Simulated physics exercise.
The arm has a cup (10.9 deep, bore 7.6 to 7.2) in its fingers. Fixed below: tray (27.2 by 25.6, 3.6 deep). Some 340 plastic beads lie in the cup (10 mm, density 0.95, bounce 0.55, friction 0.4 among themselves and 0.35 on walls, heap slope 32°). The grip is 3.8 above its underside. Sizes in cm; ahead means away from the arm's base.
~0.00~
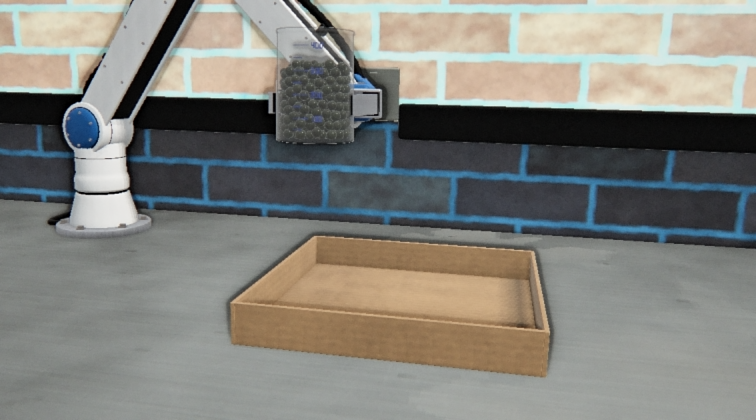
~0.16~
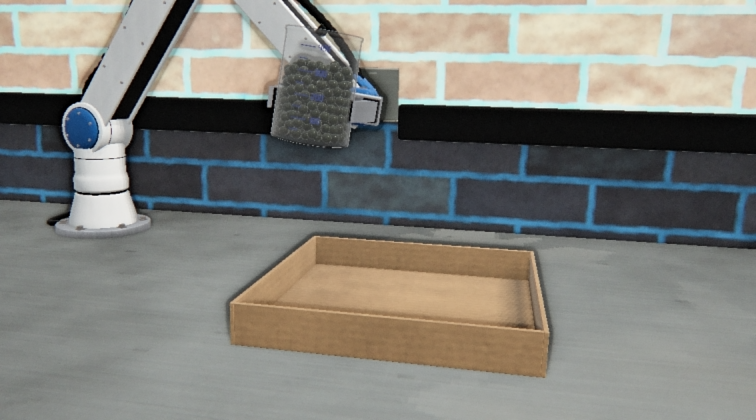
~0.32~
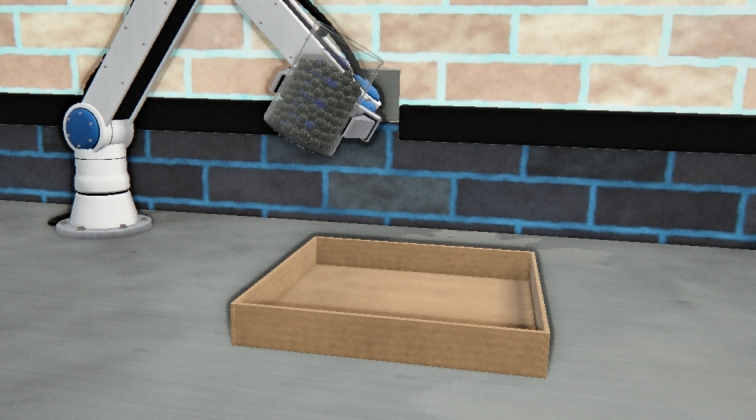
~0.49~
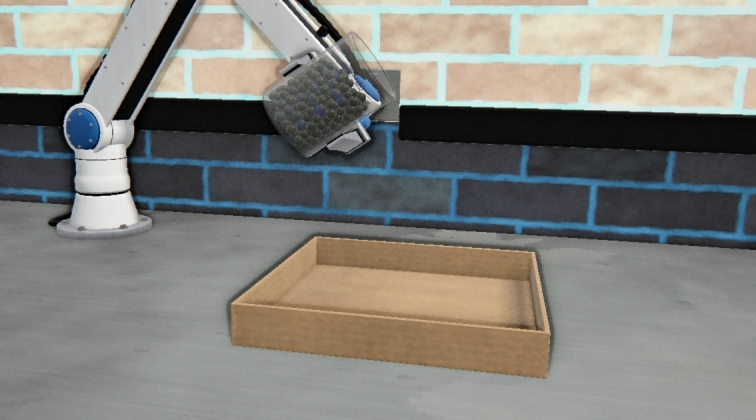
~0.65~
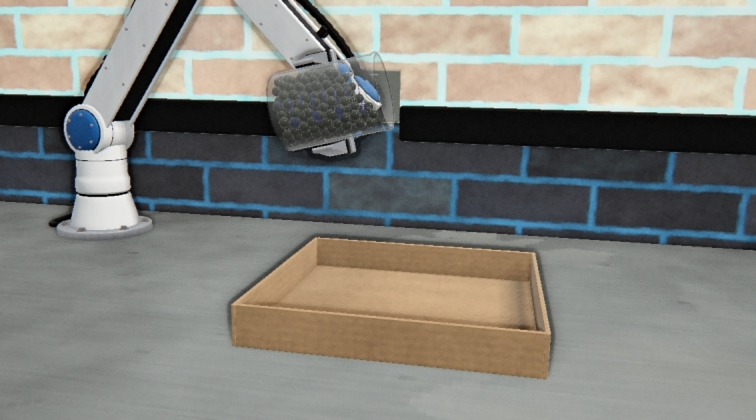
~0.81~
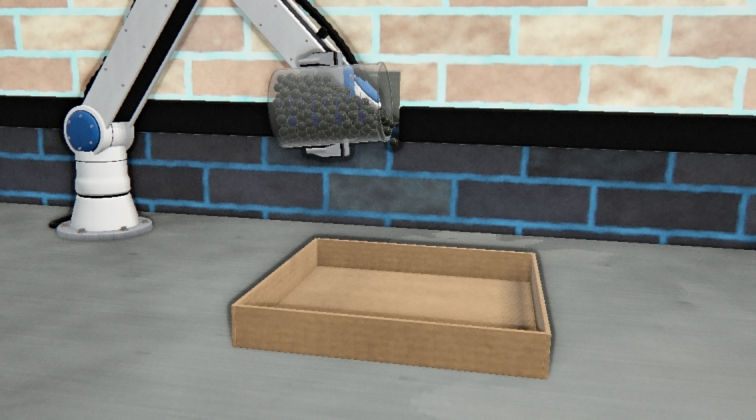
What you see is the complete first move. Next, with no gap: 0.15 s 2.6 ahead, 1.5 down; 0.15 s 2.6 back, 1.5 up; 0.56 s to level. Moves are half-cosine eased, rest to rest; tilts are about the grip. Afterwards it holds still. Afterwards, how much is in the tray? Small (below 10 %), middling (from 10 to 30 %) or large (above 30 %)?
A middling share, from 10 to 30 %, ends in the tray.
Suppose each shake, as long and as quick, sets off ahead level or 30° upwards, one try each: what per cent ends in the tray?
About 20 and 20 per cent.
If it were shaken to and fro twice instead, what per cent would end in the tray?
Then about 25 per cent.
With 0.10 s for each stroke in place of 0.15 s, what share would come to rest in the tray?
In that case some 25 per cent.
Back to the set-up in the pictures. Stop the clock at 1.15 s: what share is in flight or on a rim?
Roughly 6 per cent.
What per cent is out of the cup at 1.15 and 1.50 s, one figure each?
In turn: 15, 15.
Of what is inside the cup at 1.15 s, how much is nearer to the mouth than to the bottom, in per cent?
Some 40 per cent.
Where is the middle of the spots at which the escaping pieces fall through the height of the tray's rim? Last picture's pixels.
Around (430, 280).
After 1.15 s, tilted 84° forward, highest piece 23 above the table; 298 in the cup, 21 in the tray, 22 in flight or on a rim.
After 1.50 s, tilted 18° forward, highest piece 27 above the table; 290 in the cup, 49 in the tray, 1 on the table or floor, 1 in flight or on a rim.
After 1.87 s, level, highest piece 26 above the table; 290 in the cup, 50 in the tray, 1 on the table or floor.
After 2.92 s, level, highest piece 26 above the table; 290 in the cup, 50 in the tray, 1 on the table or floor.
At rest, 290 in the cup, 50 in the tray, 1 on the table or floor. That is 15 % in the tray.
